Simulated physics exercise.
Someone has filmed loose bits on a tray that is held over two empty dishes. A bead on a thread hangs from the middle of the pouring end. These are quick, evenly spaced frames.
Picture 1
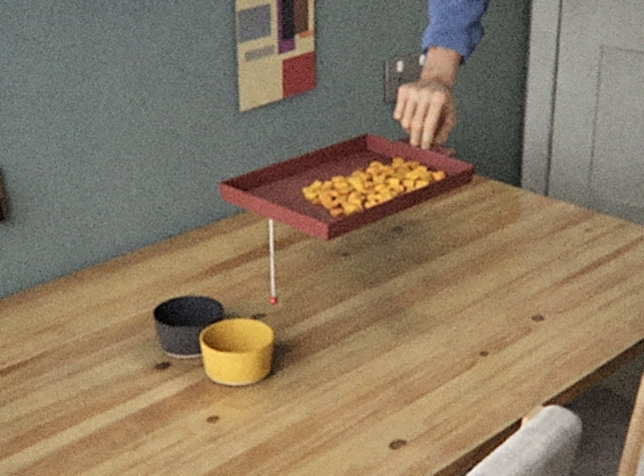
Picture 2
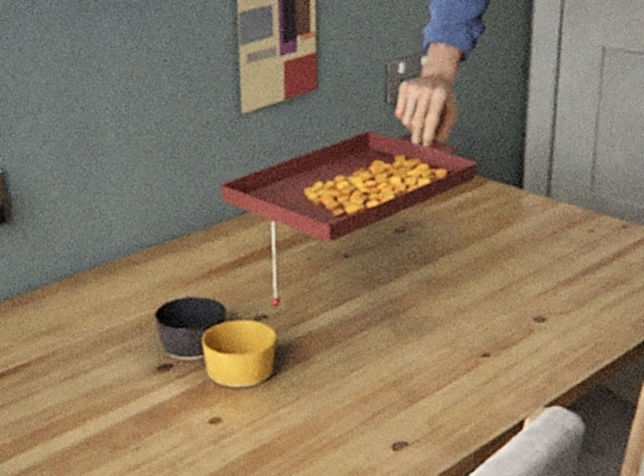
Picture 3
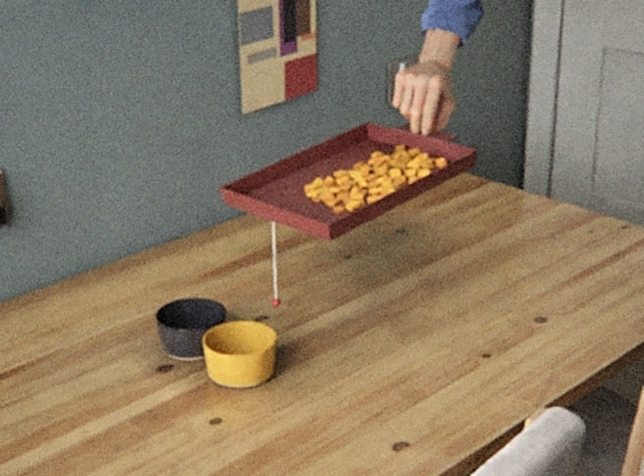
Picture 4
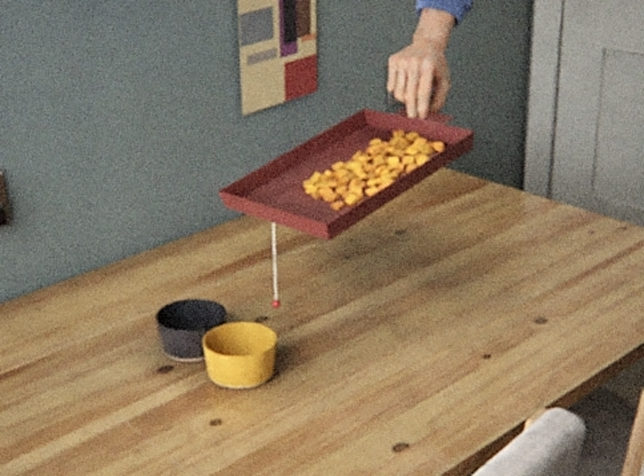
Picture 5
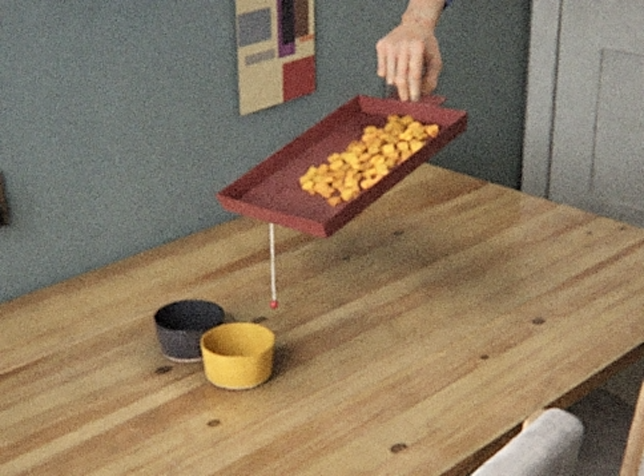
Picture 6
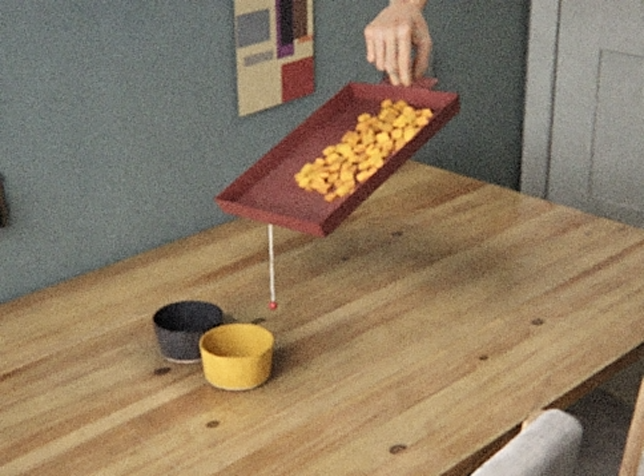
A red tray of small orange-yellow pieces, held by a hand at its far end, starts level above a wooden table with a dark bowl and a yellow bowl, then tilts steadily as the hand raises that end.
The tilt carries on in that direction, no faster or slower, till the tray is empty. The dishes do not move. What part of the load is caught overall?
They take less than half between them.
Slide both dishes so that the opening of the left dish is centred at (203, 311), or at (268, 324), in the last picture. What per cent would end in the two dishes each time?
First some 80, then 0 per cent.
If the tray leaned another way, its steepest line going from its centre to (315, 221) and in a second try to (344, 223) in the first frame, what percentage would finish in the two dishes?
In turn 10 and 0 in a hundred.
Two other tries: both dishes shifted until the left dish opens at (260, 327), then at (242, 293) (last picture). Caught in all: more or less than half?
The first try: The smaller part. The second: Not half.
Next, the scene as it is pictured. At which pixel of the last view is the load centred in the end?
Near (216, 335).
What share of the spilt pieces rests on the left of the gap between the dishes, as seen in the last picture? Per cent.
Roughly 30 in a hundred.
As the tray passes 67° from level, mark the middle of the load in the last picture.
Close to (258, 197).
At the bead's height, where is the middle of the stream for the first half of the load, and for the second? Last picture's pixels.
First near (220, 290), later near (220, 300).
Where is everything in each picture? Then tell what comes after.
Corners of the pouring end at (223, 183) and (327, 222), level; middle of the load at (380, 188), small crackers; left dish at (161, 336); right dish at (210, 363); bead on its thread at (274, 301), in the first picture.
Corners of the pouring end at (224, 185) and (329, 223), level; middle of the load at (382, 186), in the second picture.
Corners of the pouring end at (224, 187) and (328, 223), tipped barely, lowest at the left corner; middle of the load at (382, 180), in the third picture.
Corners of the pouring end at (223, 190) and (326, 222), tipped a little, lowest at the left corner; middle of the load at (380, 170), in the fourth picture.
Corners of the pouring end at (219, 194) and (322, 222), tipped clearly, lowest at the left corner; middle of the load at (375, 159), in the fifth picture.
Corners of the pouring end at (217, 197) and (318, 222), tipped clearly, lowest at the left corner; middle of the load at (369, 150); left dish at (161, 341); right dish at (210, 368), in the sixth picture.
Soon after the last picture, tray tipped steeply; nearly all on the tray; a stray few in the air.
A little later, tray tipped past a quarter turn; about two thirds on the tray; a small part in the left dish; a small part outside both; about a quarter in the air.
Later still, tray tipped past a quarter turn; a small part in the right dish; about a quarter in the left dish; about two thirds outside both.
At rest, tray tipped past a quarter turn; a small part in the right dish; about a quarter in the left dish; about two thirds outside both.
